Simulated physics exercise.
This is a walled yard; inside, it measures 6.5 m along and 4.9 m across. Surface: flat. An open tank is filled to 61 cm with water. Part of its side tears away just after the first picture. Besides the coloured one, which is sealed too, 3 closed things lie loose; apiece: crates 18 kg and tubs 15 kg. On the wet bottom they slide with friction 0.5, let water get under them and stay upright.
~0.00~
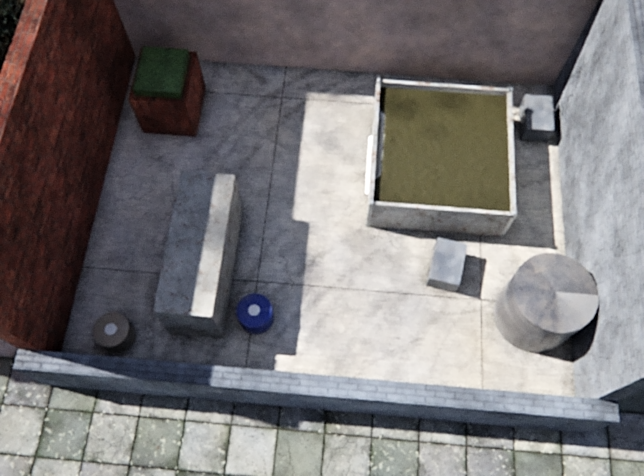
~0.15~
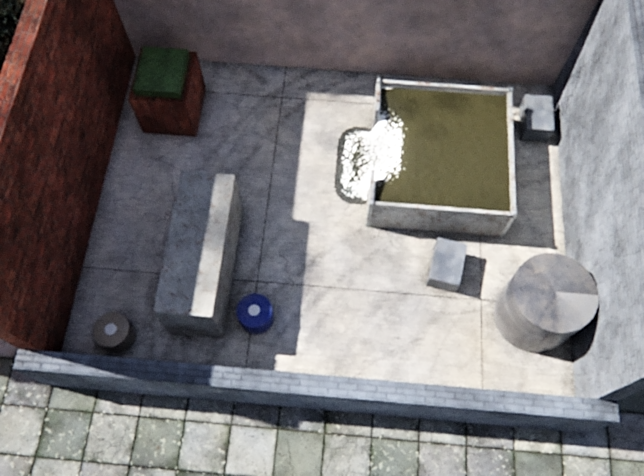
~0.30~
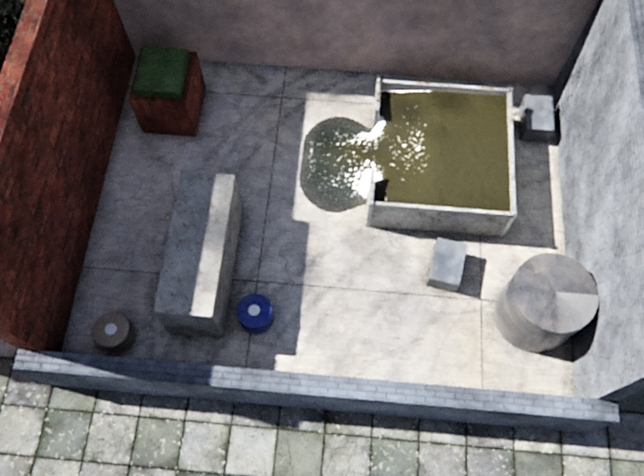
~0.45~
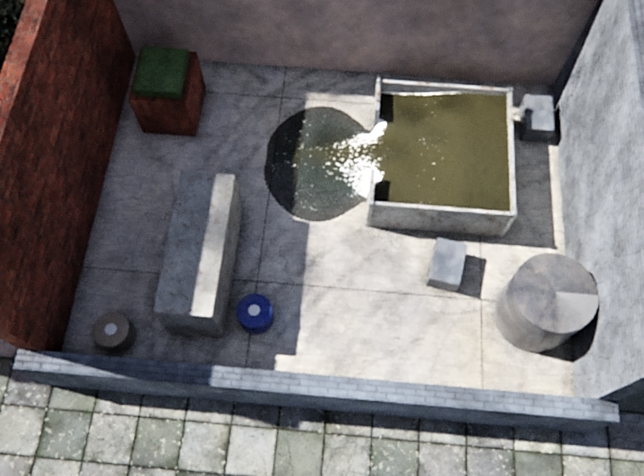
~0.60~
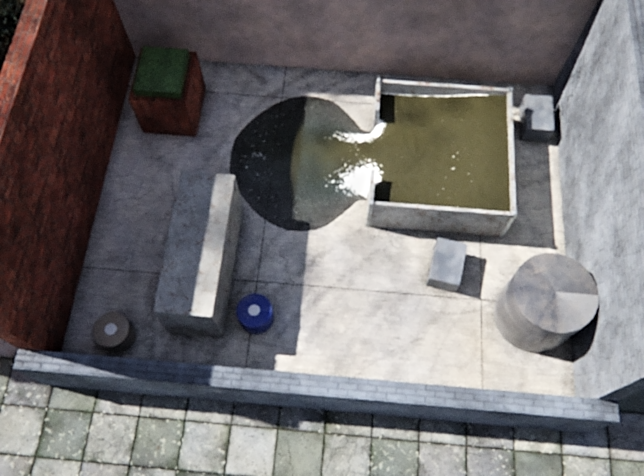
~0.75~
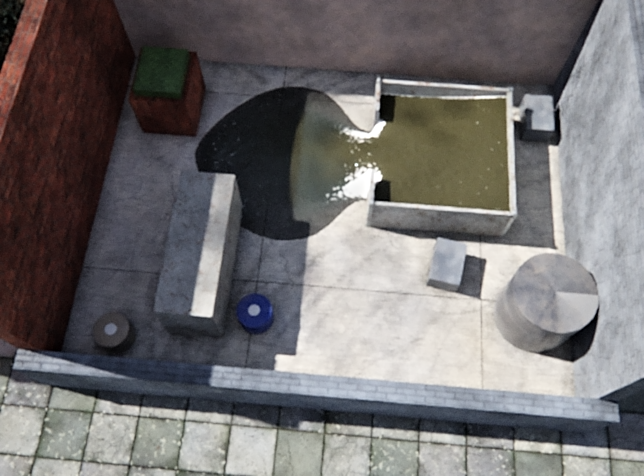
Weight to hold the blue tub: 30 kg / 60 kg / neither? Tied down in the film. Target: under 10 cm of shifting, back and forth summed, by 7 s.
Lightweight wins.
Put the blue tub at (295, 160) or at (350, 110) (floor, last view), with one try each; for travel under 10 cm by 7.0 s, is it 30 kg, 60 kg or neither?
In turn: Both fail; the lighter suffices.
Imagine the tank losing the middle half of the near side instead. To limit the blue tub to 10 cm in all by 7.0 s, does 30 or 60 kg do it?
Under that change, only the heavier pick does it.
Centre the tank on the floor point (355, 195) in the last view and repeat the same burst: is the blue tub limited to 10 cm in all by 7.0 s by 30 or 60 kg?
For that case: Lighter one suffices.
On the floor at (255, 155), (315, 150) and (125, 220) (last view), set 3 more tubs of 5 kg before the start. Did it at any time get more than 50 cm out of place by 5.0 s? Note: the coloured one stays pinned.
First one went beyond, second went beyond, third went beyond.
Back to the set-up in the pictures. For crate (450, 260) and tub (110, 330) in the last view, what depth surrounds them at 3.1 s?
Depth approx. 0 cm / 7 cm.
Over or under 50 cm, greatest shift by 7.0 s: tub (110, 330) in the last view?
Beyond the mark.
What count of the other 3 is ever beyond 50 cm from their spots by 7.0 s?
1.
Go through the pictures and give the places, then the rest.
The blue tub at (254, 310), on the bottom; water covers 3.4 m2; 0 of 4 have shifted, in the first picture.
The blue tub at (254, 310) rests on the ground; water covers 4.0 m2; 0 of 4 have shifted, in the second picture.
The blue tub at (254, 310), on the bottom; water covers 4.7 m2; 0 of 4 have shifted, in the third picture.
The blue tub at (254, 310) rests on the ground; water covers 5.7 m2; 0 of 4 have shifted, in the fourth picture.
The blue tub at (254, 310), on the bottom; 6.8 m2 under water; 0 of 4 have shifted, in the fifth picture.
The blue tub at (254, 310), on the bottom; 8.0 m2 under water; 0 of 4 have shifted, in the sixth picture.
After 1.4 s the blue tub would be 0 cm from its start with 30 kg and 0 cm from its start with 60 kg; 0 cm of water round it then.
After 3.1 s the blue tub would be 0 cm from its start with 30 kg and 0 cm from its start with 60 kg; 7 cm of water round it then.
After 4.9 s the blue tub would be 0 cm from its start with 30 kg and 0 cm from its start with 60 kg; 6 cm of water round it then.
After 7.0 s the blue tub would be 0 cm from its start with 30 kg and 0 cm from its start with 60 kg; 9 cm of water round it then.
